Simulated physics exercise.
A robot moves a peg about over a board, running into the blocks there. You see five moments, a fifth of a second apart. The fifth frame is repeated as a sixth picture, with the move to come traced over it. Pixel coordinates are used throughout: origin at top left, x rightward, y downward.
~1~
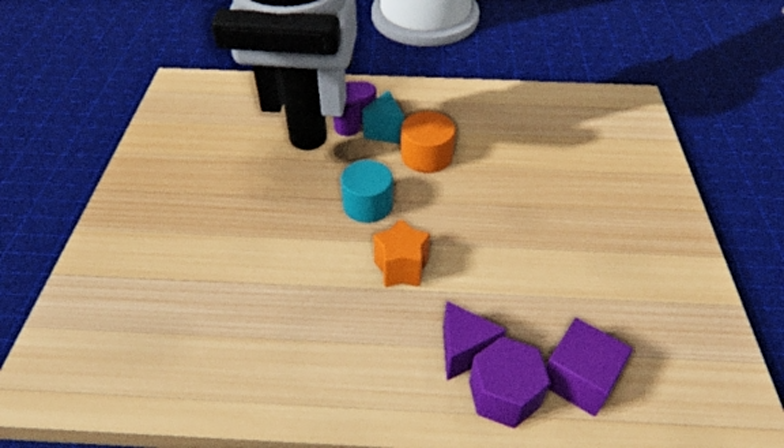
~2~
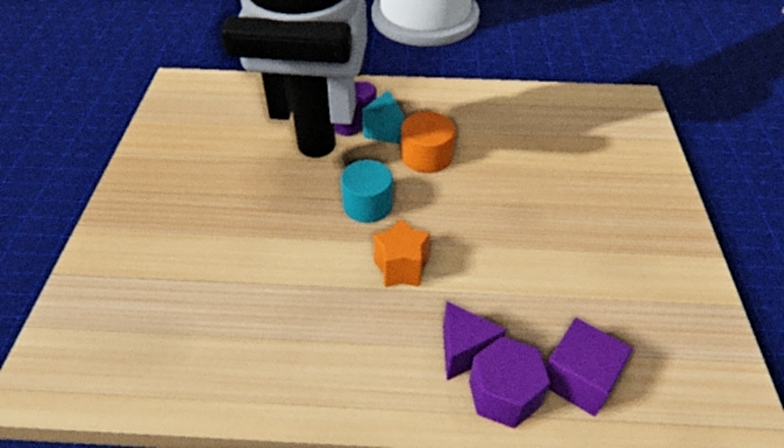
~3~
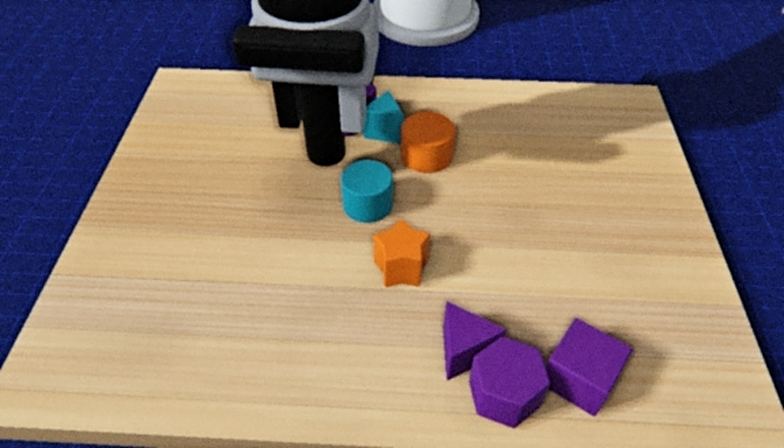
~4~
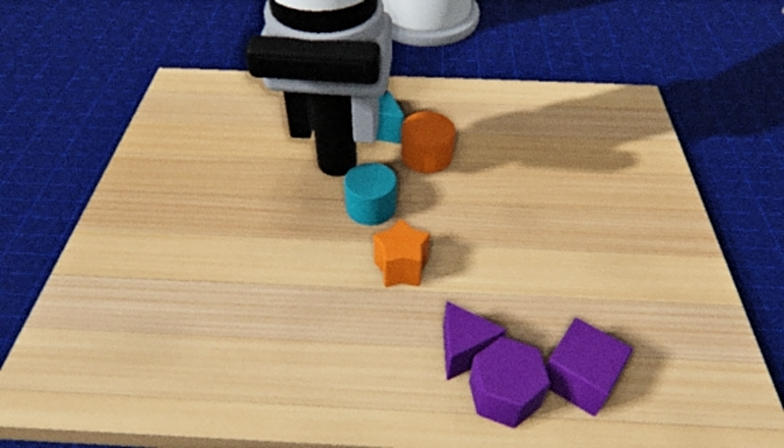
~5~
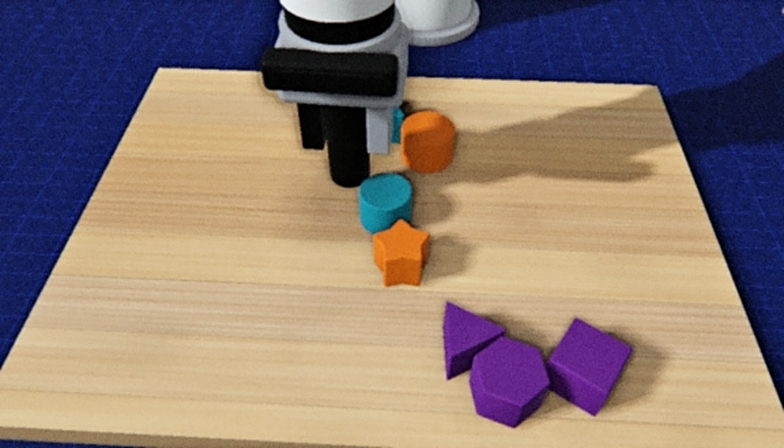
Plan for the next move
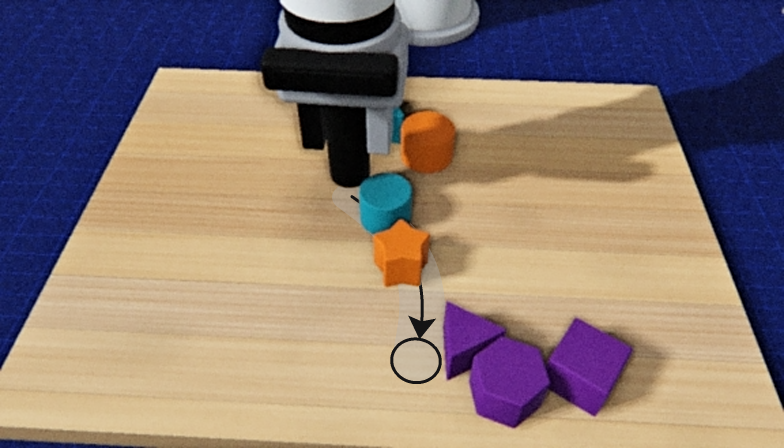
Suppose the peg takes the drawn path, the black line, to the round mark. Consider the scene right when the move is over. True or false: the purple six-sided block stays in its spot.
False.
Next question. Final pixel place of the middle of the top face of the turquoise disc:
It will likely be found at (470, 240).
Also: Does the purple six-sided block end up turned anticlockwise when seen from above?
Final answer: Yes.
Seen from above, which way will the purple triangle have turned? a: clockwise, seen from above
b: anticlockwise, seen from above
b
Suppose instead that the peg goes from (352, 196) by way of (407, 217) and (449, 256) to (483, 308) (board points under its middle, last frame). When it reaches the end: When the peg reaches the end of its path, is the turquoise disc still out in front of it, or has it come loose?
My prediction: In front.
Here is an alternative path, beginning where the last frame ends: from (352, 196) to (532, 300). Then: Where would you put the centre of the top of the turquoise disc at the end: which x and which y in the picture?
The middle of its upper face will lie at (592, 298).
The line goes from (352, 196) through (397, 235) and (421, 291) to (416, 360).
On the path given first. One third of the way, peg (398, 215); turquoise disc (444, 223); orange star-shaped block (416, 255), turned 70° clockwise.
Two thirds of the way, peg (423, 273); turquoise disc (470, 240); orange star-shaped block (424, 304), turned 110° clockwise; purple triangle (474, 342), turned 15° anticlockwise; purple six-sided block (519, 376).
At the end, peg (417, 342); turquoise disc (470, 240); orange star-shaped block (407, 380), turned 125° clockwise; purple triangle (466, 392), turned 95° anticlockwise; purple six-sided block (533, 389), turned 30° anticlockwise.
